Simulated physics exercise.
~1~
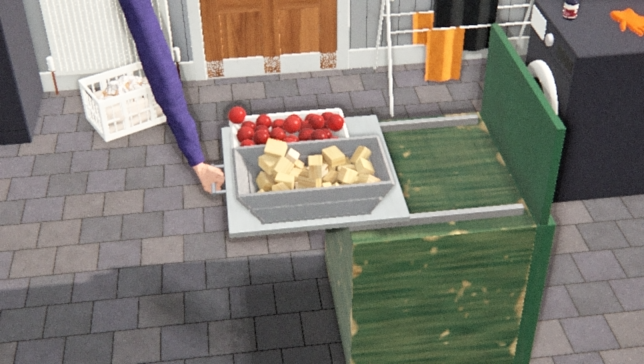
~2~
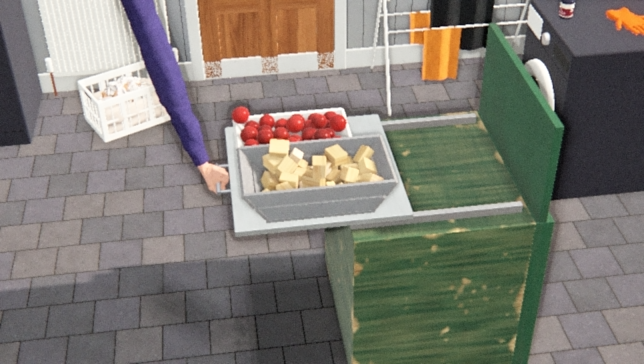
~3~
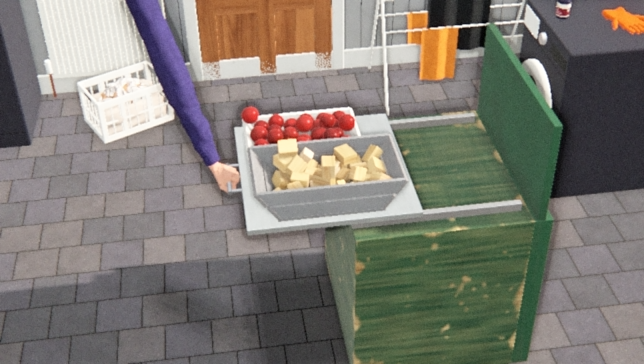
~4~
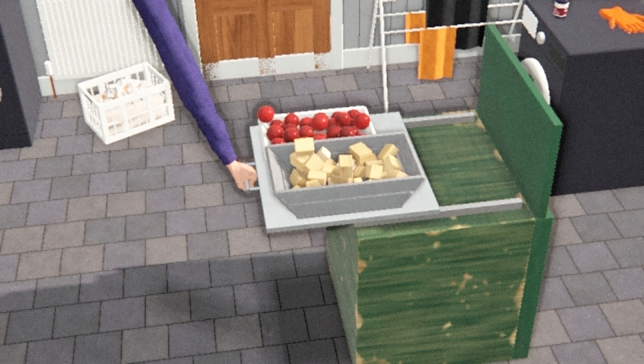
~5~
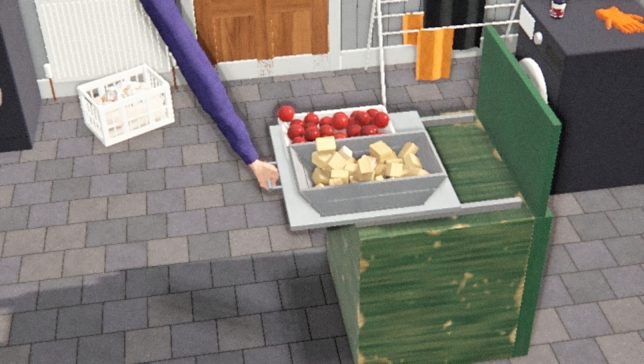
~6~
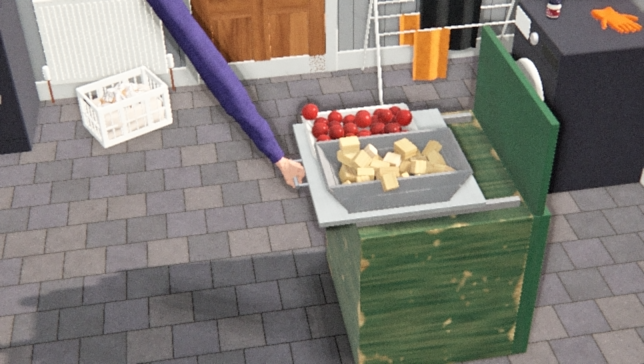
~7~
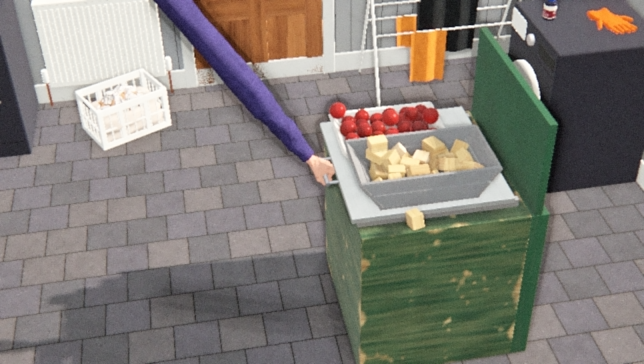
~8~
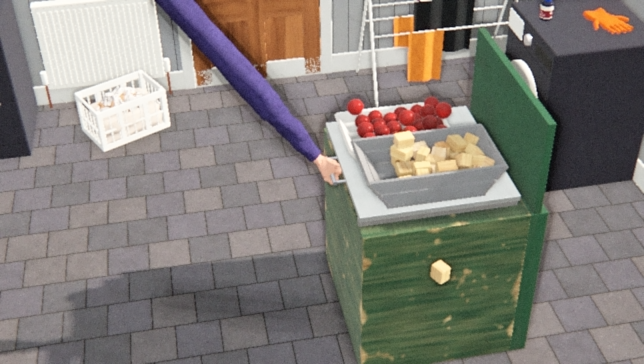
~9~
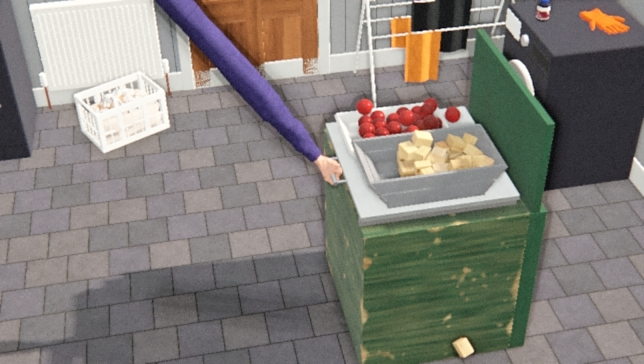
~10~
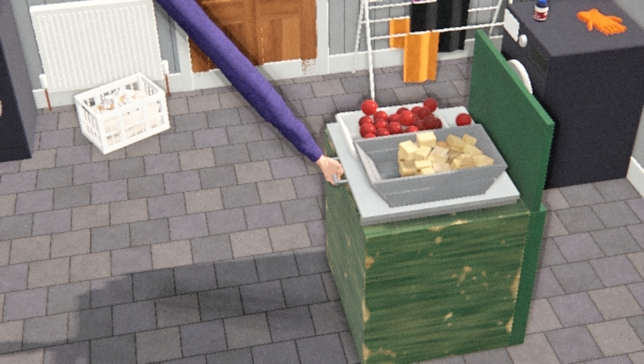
A purple-sleeved arm pushes a tub-laden shelf right, and one pale block drops out of view.
